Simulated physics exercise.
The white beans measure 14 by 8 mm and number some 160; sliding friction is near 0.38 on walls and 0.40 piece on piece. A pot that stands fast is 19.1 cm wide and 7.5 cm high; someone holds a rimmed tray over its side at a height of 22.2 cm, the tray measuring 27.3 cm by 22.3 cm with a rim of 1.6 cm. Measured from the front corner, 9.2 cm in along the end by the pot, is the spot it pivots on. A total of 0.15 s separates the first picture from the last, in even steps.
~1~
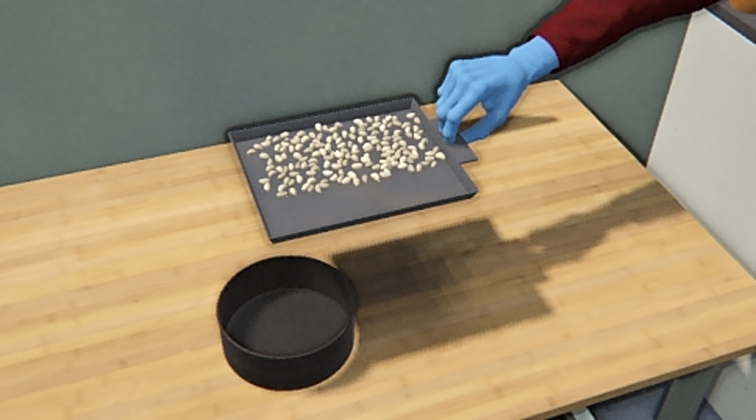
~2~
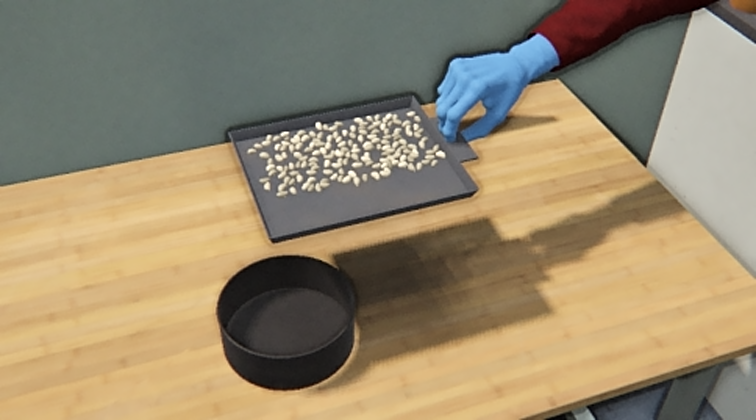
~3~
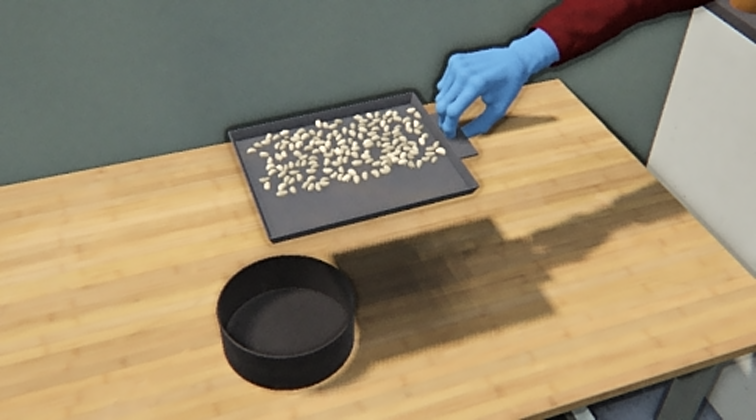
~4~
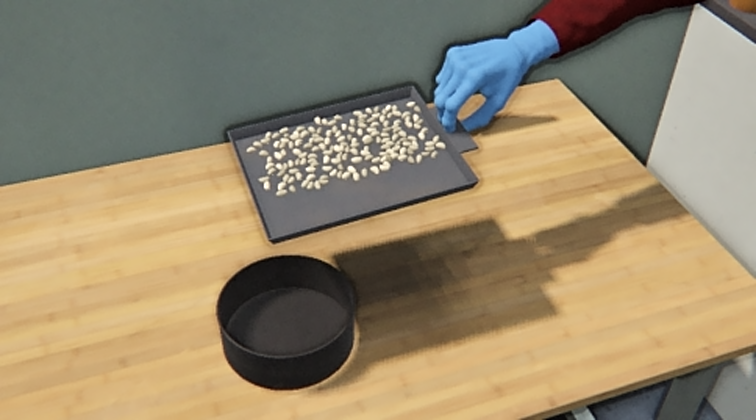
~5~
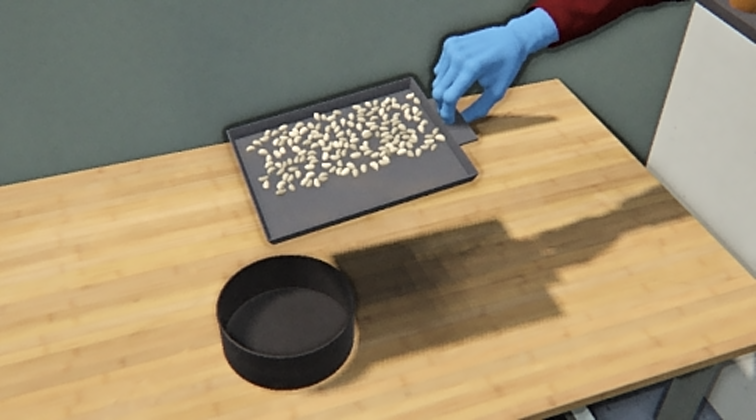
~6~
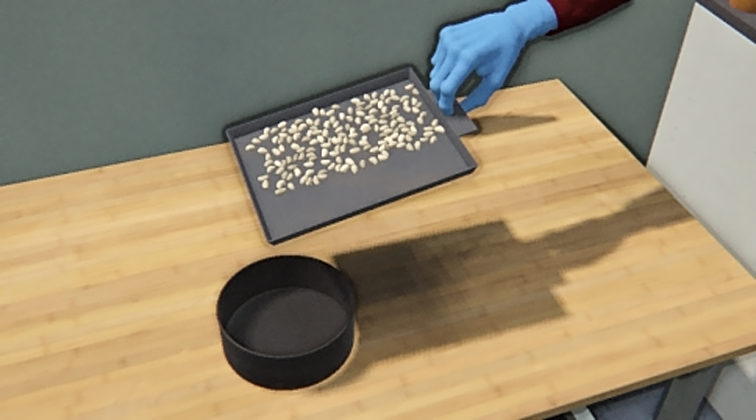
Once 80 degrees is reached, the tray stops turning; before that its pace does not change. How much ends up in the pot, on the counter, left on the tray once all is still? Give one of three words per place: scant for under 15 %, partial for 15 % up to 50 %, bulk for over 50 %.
As I see it, pot: Will probably see a middling number; counter: Will probably see over half the pieces; left on the tray: Will probably see a small number.
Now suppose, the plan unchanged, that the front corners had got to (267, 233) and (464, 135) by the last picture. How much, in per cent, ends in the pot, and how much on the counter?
Pot 0; counter 100.
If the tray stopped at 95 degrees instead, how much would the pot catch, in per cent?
35 %.
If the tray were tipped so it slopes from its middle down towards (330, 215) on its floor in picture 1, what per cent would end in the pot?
The share would be about 90 percent.
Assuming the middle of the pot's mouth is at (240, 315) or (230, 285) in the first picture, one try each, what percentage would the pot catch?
Estimates: 75 % and 65 %, in that order.
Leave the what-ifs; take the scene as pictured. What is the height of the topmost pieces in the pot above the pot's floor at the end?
Around 1.0 cm above the floor.
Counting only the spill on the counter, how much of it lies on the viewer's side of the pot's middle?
Some 40 per cent.
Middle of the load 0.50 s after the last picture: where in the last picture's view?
Look near (245, 195) in the last picture.
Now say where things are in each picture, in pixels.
Tray tilt 0 degrees, front corners at (272, 234) and (473, 189); middle of the pieces at (344, 151); pot at (286, 303), in the first picture.
Tray tilt 0 degrees, front corners at (273, 234) and (473, 187); middle of the pieces at (345, 150), in the second picture.
Tray tilt 2 degrees, front corners at (272, 234) and (473, 184); middle of the pieces at (344, 148), in the third picture.
Tray tilt 4 degrees, front corners at (272, 235) and (473, 179), lowest corner left front; middle of the pieces at (344, 145), in the fourth picture.
Tray tilt 7 degrees, front corners at (271, 236) and (472, 172), lowest corner left front; middle of the pieces at (343, 140), in the fifth picture.
Tray tilt 10 degrees, front corners at (271, 237) and (472, 164), lowest corner left front; middle of the pieces at (342, 136); pot at (286, 303), in the sixth picture.
Then, 0.30 s after the last picture, tilt 45 degrees; the tray holds 100 %, the pot 0 %.
Then, 0.50 s after the last picture, tilt 68 degrees; the tray holds 80 %, the pot 0 %.
Then, 0.82 s after the last picture, tilt 80 degrees; the tray holds 5 %, the pot 25 %.
In the end, pot 35 %, counter 65 %, tray 0 %.
